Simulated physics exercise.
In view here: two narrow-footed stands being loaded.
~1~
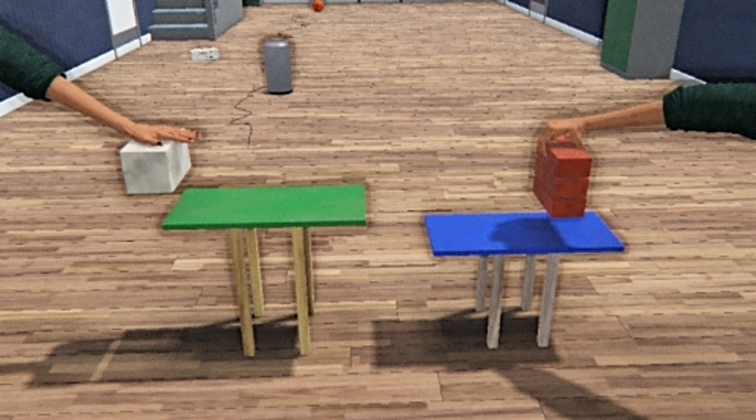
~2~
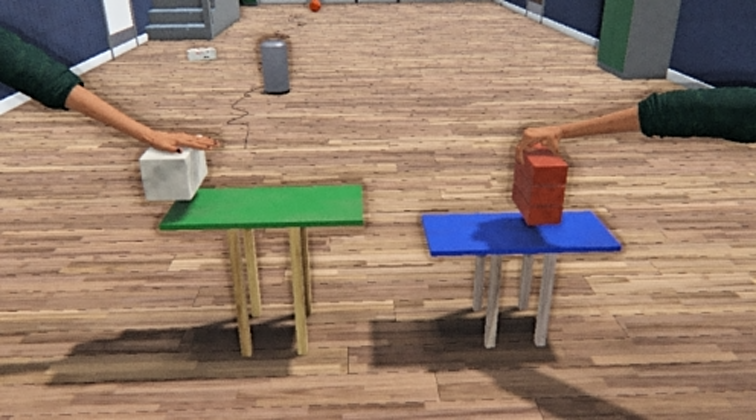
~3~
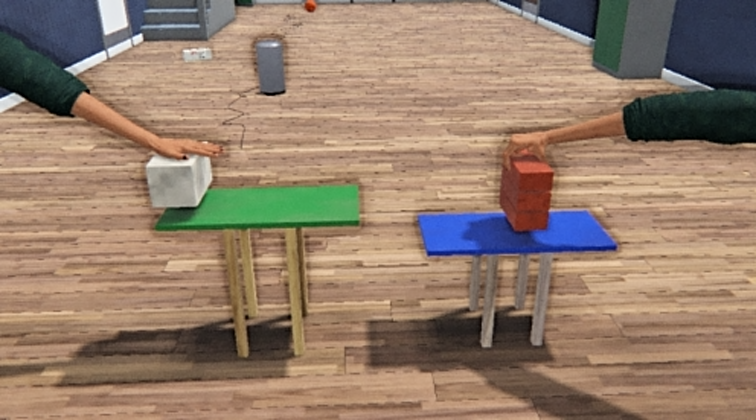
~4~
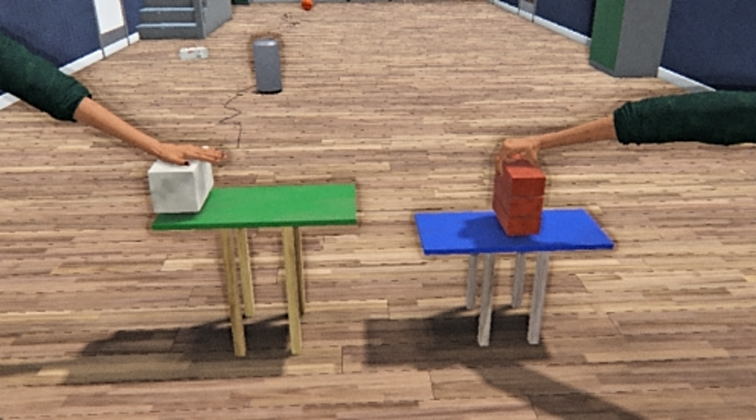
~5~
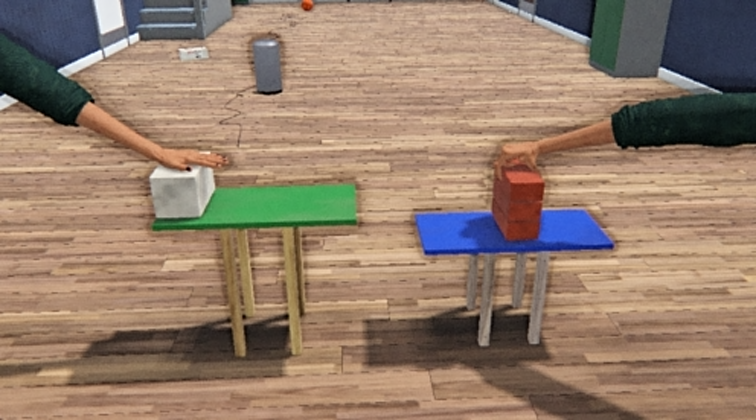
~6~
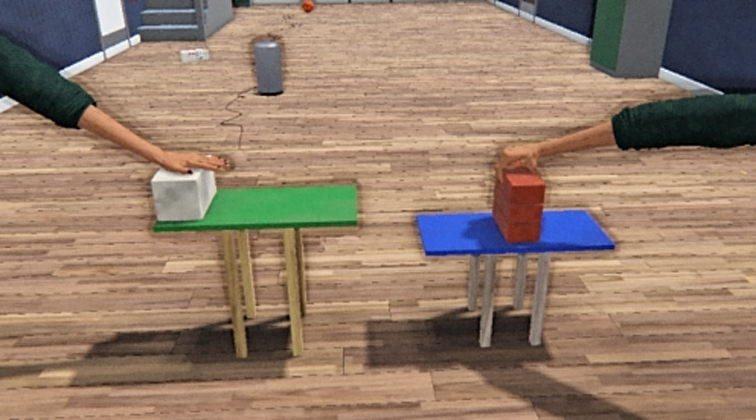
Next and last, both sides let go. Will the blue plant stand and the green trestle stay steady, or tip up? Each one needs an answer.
As it turns out, the blue plant stand stays upright; the green trestle topples.
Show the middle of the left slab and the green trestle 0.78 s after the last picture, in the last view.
The left slab at (81, 280), the green trestle at (139, 240).
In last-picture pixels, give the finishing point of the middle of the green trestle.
The middle ends up near (118, 268).
Then, 0.60 s on from there, blue plant stand at rest near (510, 232); green trestle turned 22° from its first pose near (201, 208).
Then, 0.78 s on from there, blue plant stand at rest near (510, 232); green trestle turned 52° from its first pose near (139, 240).
Then, 0.94 s on from there, blue plant stand at rest near (510, 232); green trestle turned 71° from its first pose near (108, 258).
In the end, the blue plant stand stays flat on its feet, near (510, 232); the green trestle tips up, near (118, 268).
